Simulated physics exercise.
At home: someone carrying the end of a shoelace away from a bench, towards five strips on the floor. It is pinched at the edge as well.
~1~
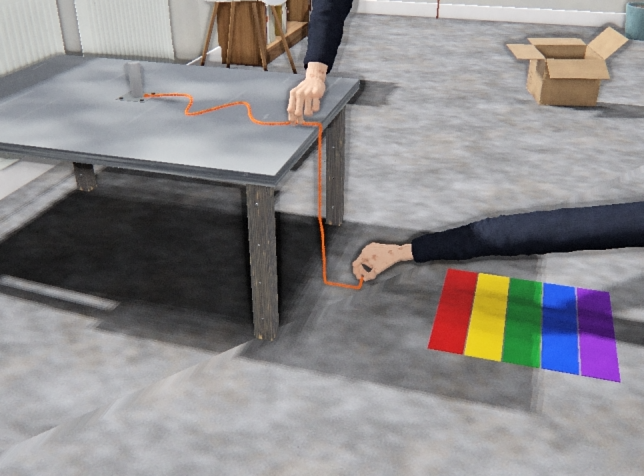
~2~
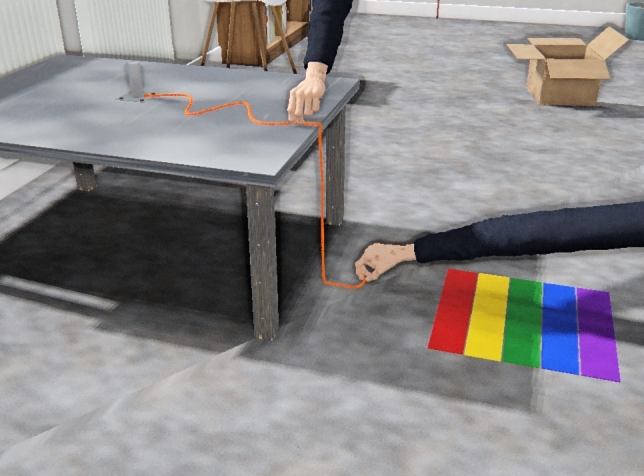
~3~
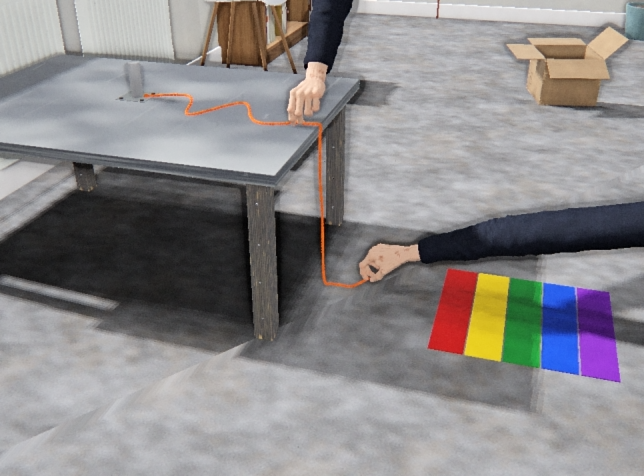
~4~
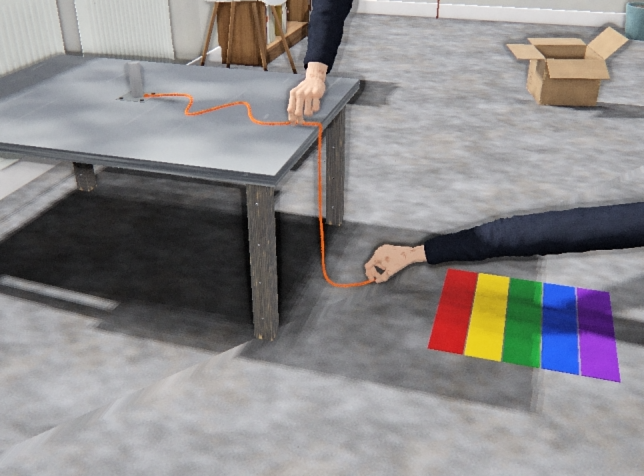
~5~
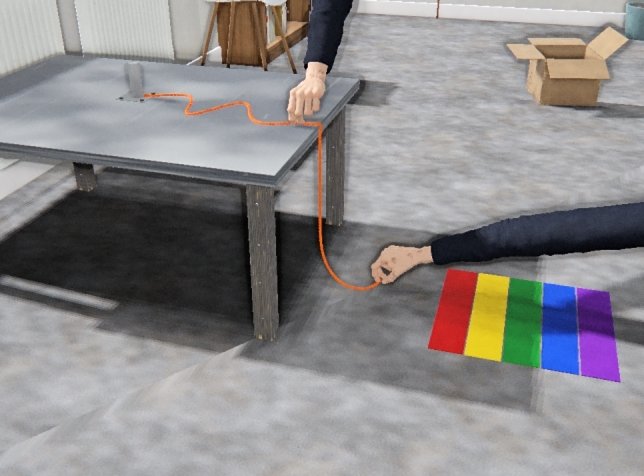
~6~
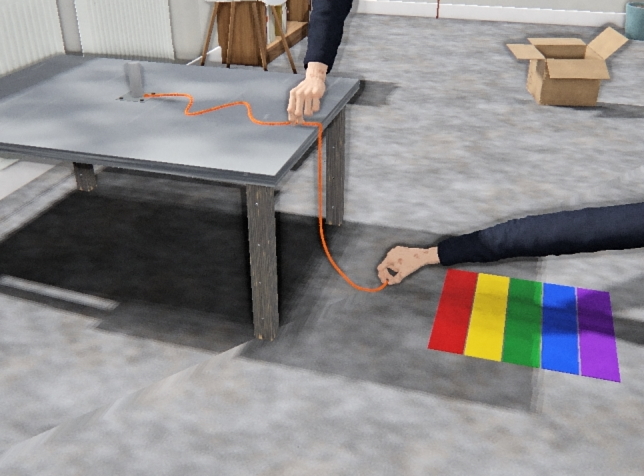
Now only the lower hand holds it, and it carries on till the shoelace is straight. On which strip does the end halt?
It halts on the purple strip.
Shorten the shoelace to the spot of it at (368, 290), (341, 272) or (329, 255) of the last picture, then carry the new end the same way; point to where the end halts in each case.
The places are (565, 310), (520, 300) and (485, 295).
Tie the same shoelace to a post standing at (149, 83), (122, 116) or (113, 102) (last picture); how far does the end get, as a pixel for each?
In that order: (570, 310), (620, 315) and (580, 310).
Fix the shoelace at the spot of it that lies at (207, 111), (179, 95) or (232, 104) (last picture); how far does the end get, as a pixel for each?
Near (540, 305), (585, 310) and (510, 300).
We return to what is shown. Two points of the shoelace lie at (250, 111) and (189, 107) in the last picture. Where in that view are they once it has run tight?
The first at (320, 125), the second at (216, 107).
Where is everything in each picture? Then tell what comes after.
In the first frame, end (362, 277); red (449, 335); yellow (485, 341); green (522, 347); blue (560, 354); purple (599, 360).
In the second frame, end (365, 278); shoelace through (183, 95) (197, 114) (250, 111) (304, 124) (323, 193) (323, 261).
In the third frame, end (369, 278).
In the fourth frame, end (375, 279); shoelace through (183, 95) (197, 114) (250, 111) (304, 124) (320, 193) (323, 261).
In the fifth frame, end (381, 280).
In the sixth frame, end (387, 281); shoelace through (183, 95) (197, 114) (250, 111) (304, 124) (320, 193) (331, 260).
Soon after, end near (531, 303); over green.
Then, end near (573, 310); over blue.
At full stretch, end near (598, 314); over purple. Over purple.
